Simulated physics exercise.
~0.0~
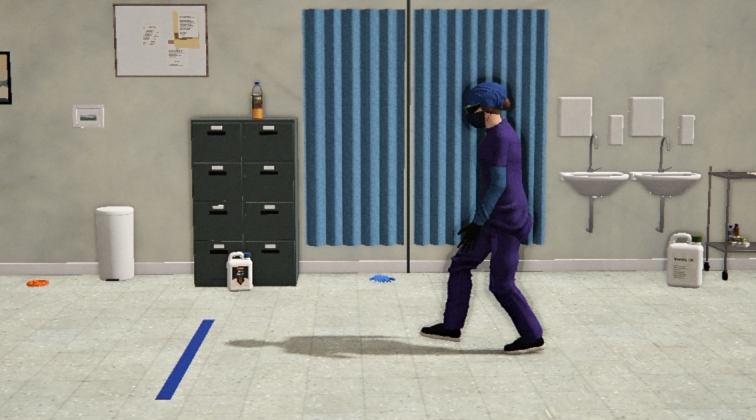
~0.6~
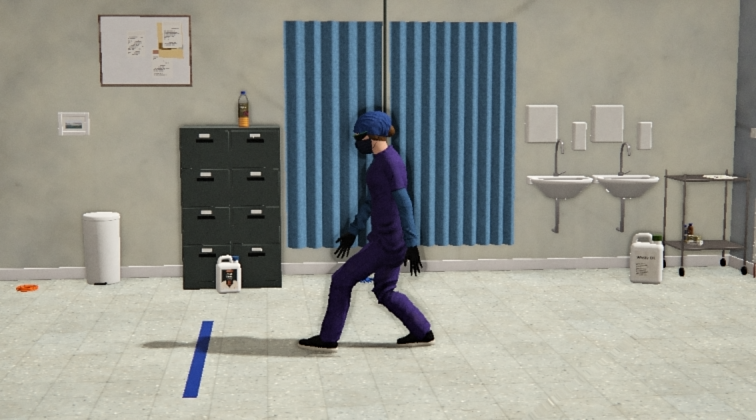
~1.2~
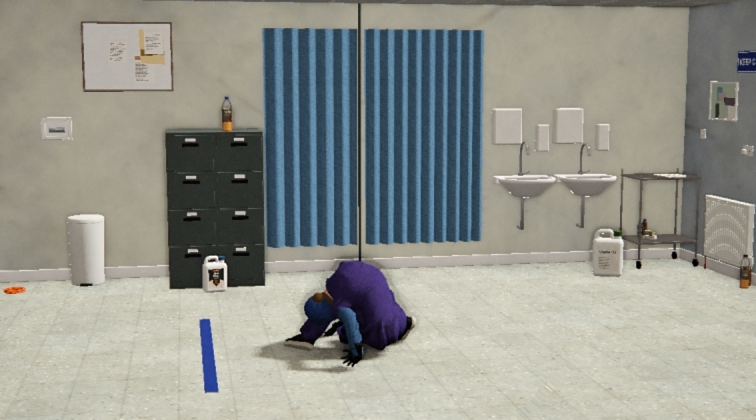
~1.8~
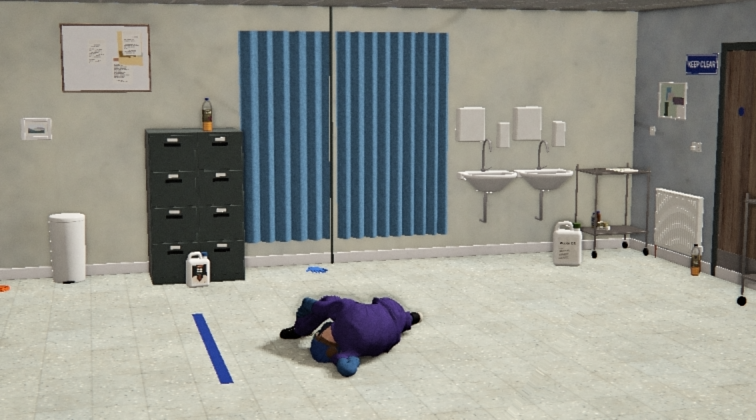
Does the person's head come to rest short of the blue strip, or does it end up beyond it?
The person's head comes to rest short of the blue strip, on the floor to the right of it.
We see a masked person in purple clothes and a blue cap walk left towards a blue strip on the floor of a room with sinks and a filing cabinet, then crumple forward and end up lying on the floor, short of the strip.
